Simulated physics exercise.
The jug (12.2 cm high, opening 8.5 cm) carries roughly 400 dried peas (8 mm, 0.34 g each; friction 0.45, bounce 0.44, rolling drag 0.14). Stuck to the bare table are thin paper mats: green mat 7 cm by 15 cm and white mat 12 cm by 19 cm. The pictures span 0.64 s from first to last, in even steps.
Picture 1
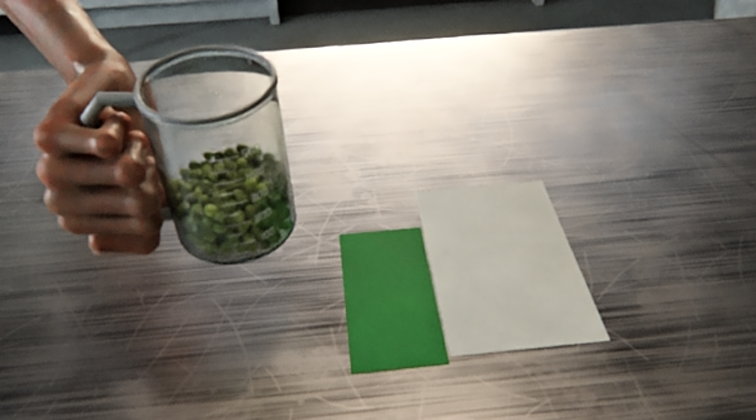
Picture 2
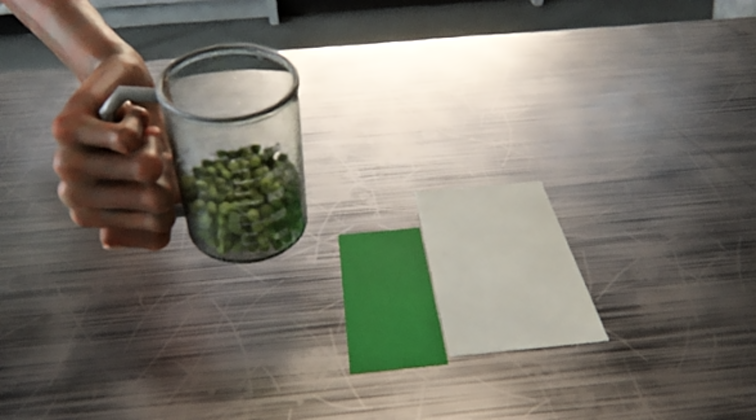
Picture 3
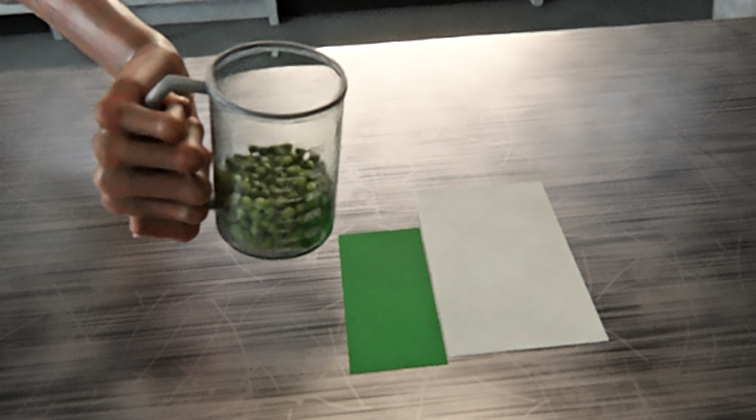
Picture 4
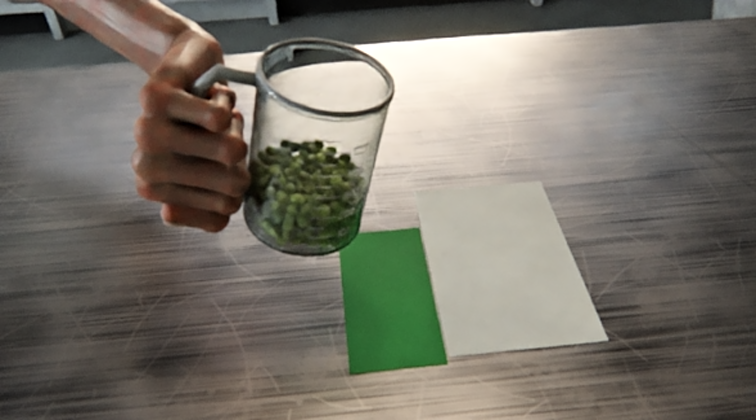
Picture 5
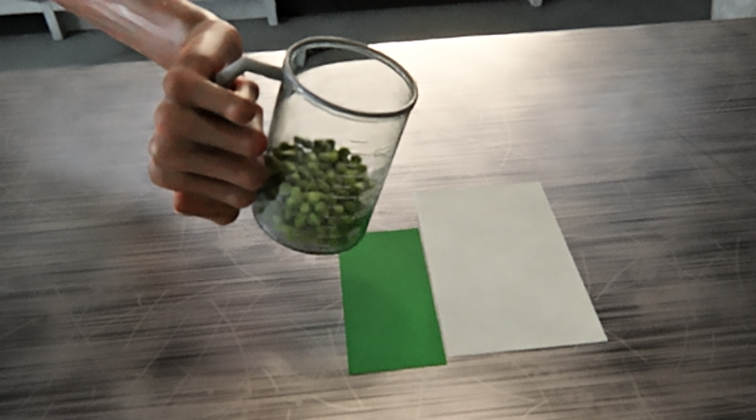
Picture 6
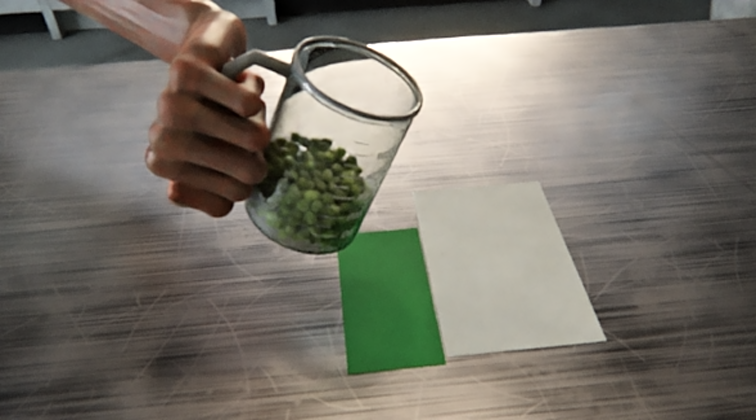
A hand at the left grips the handle of a clear jug partly filled with small green pieces, held above a bare, scratched grey tabletop seen from above at an angle. A green mat lies near the middle of the table, with a larger white mat against its right side. The hand carries the jug a short way right, tilting it gradually rightward, then keeps tilting it almost in place while the view stays still.
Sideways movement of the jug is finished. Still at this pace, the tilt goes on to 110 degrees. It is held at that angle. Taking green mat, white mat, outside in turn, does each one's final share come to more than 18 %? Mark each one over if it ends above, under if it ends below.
Green mat over, white mat over, off the mats under.
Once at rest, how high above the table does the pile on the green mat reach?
2.0 cm or so.
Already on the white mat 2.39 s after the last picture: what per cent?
By then it is around 20 per cent.
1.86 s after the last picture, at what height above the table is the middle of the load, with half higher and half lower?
It's around 14 centimetres.
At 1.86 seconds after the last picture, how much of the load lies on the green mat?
Around 0 % at that point.
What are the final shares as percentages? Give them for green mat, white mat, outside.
In per cent, the green mat gets 30, the white mat 65 and outside 5.
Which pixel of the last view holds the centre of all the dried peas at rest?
Roughly at (453, 274).
Then, 0.72 s after the last picture, tilt 51 degrees; jug 100 %; middle of all pieces on or above the table near (293, 178).
Then, 1.32 s after the last picture, tilt 75 degrees; jug 100 %; middle of all pieces on or above the table near (287, 170).
Then, 1.86 s after the last picture, tilt 97 degrees; jug 100 %; middle of all pieces on or above the table near (294, 166).
Then, 2.39 s after the last picture, tilt 110 degrees; jug 60 %, green mat 15 %, white mat 20 %; middle of all pieces on or above the table near (373, 211).
In the end, jug 0 %, green mat 30 %, white mat 65 %, outside 5 %.
